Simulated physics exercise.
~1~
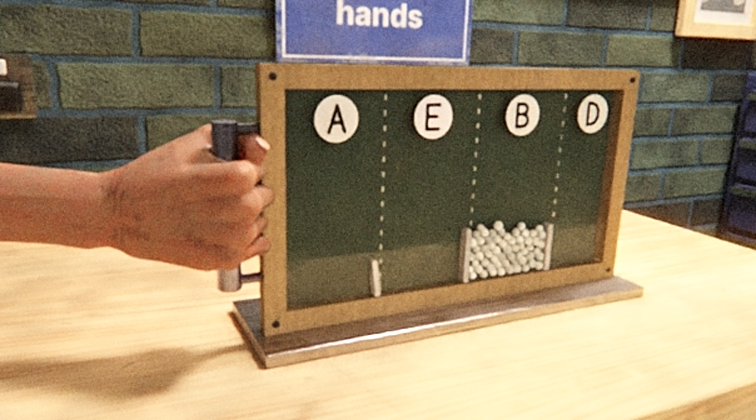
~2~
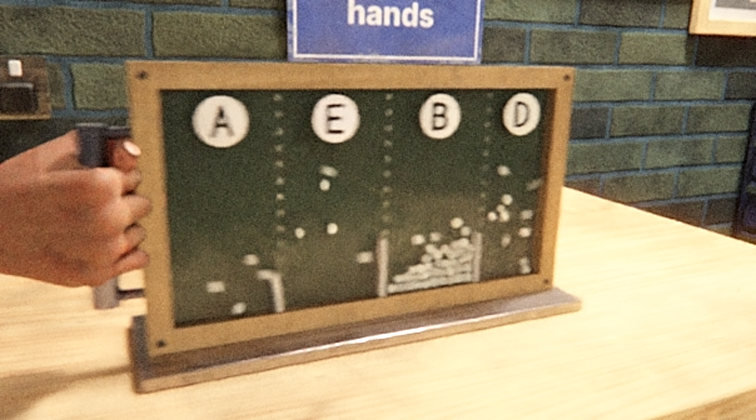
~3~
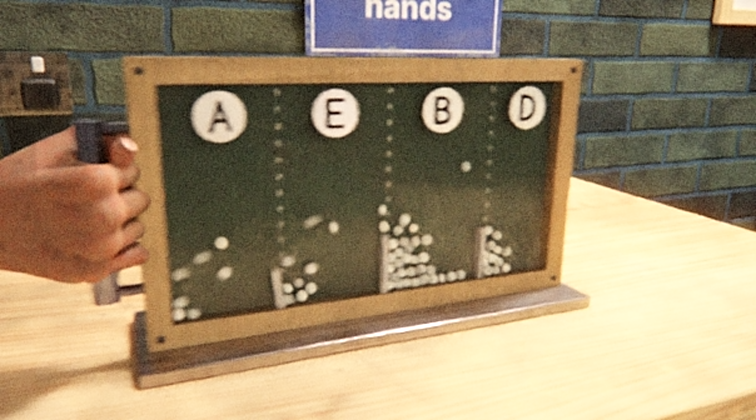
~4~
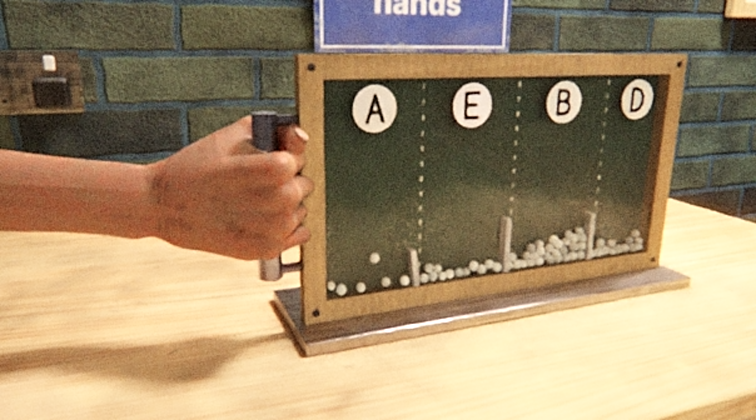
Framed case of white beads shaken left and back right by a hand, the beads scattering from strip B across all four strips.
